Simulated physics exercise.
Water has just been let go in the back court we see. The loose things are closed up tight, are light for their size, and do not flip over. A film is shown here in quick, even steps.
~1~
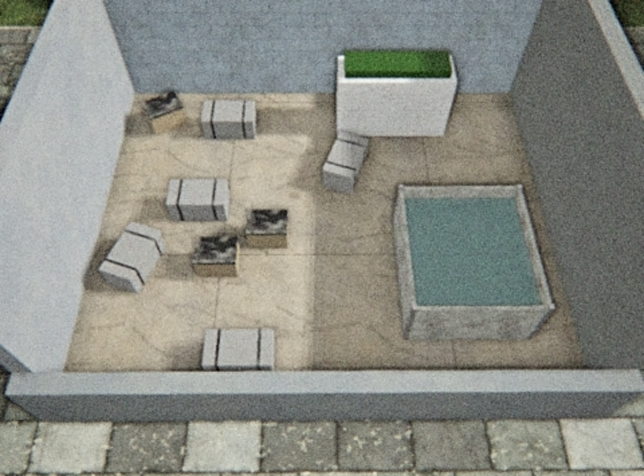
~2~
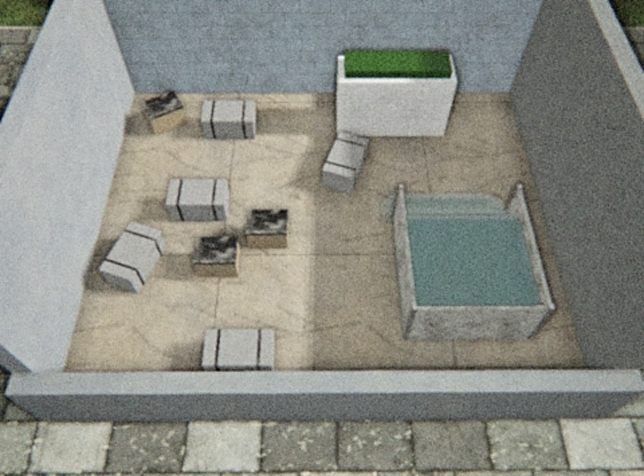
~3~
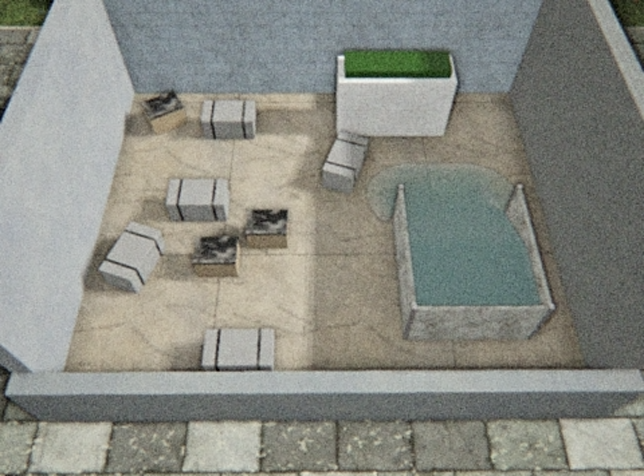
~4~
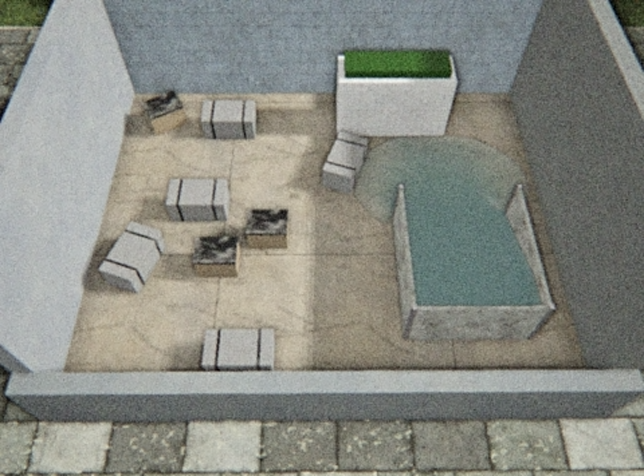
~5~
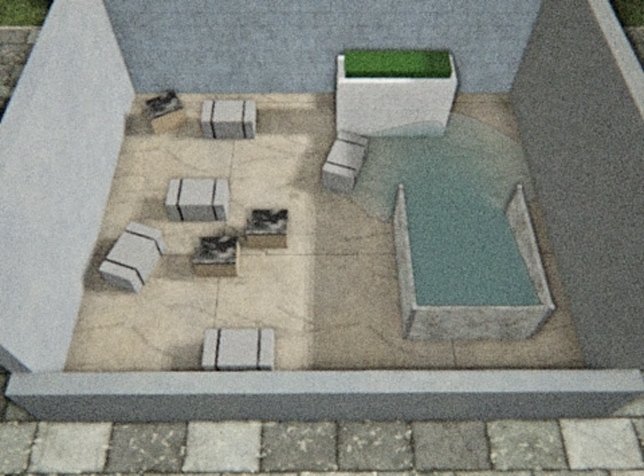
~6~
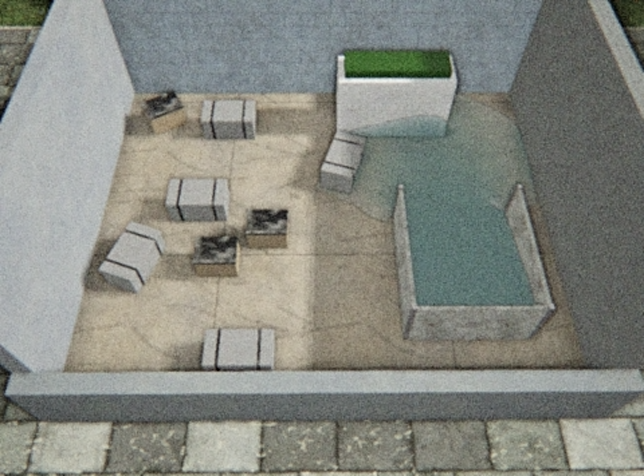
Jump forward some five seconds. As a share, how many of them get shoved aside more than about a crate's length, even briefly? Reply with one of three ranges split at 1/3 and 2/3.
1/3 to 2/3.
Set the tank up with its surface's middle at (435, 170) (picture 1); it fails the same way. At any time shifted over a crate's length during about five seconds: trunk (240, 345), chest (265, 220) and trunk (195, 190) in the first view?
Taking them in turn: Kept near its start; kept near its start; got sent well off.
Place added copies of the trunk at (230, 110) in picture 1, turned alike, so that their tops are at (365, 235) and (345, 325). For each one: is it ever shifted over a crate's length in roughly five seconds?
Copy 1: Stayed below the mark. Copy 2: Stayed below the mark.
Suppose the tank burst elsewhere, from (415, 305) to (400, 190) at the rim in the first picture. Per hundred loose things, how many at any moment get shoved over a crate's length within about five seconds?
My figure is about 90 %.
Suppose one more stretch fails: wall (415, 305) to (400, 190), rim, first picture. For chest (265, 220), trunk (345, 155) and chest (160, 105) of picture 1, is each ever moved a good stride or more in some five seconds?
Taking them in order, covered the distance, short of it, covered the distance.
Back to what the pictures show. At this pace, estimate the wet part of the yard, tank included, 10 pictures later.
Something like 50 in a hundred.
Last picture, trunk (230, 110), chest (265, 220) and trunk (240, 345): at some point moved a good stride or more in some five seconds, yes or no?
Outcome, each in turn - passed the mark / never cleared it / never cleared it.
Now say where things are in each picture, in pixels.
In the first frame, a trunk at (346, 154) rests on the ground; a trunk at (228, 111), on the bottom; 0 of 8 have shifted.
In the second frame, a trunk at (346, 154) rests on the ground; a trunk at (228, 111) rests on the ground; 0 of 8 have shifted.
In the third frame, a trunk at (346, 154) rests on the ground; a trunk at (228, 111), on the bottom; 0 of 8 have shifted.
In the fourth frame, a trunk at (346, 154) rests on the ground; a trunk at (228, 111) rests on the ground; 0 of 8 have shifted.
In the fifth frame, a trunk at (346, 154), on the bottom; a trunk at (228, 111) rests on the ground; 0 of 8 have shifted.
In the sixth frame, a trunk at (344, 153) rests on the ground, close to its start; a trunk at (228, 111) rests on the ground; 0 of 8 have shifted.
A moment on, 0 of 8 are well off their spots; 0 afloat.
Next, 1 of 8 are well off their spots; 0 afloat.
Later, 3 of 8 are well off their spots; 4 afloat.
In the end, 5 of 8 are well off their spots, and 5 have been at some point; 4 afloat.
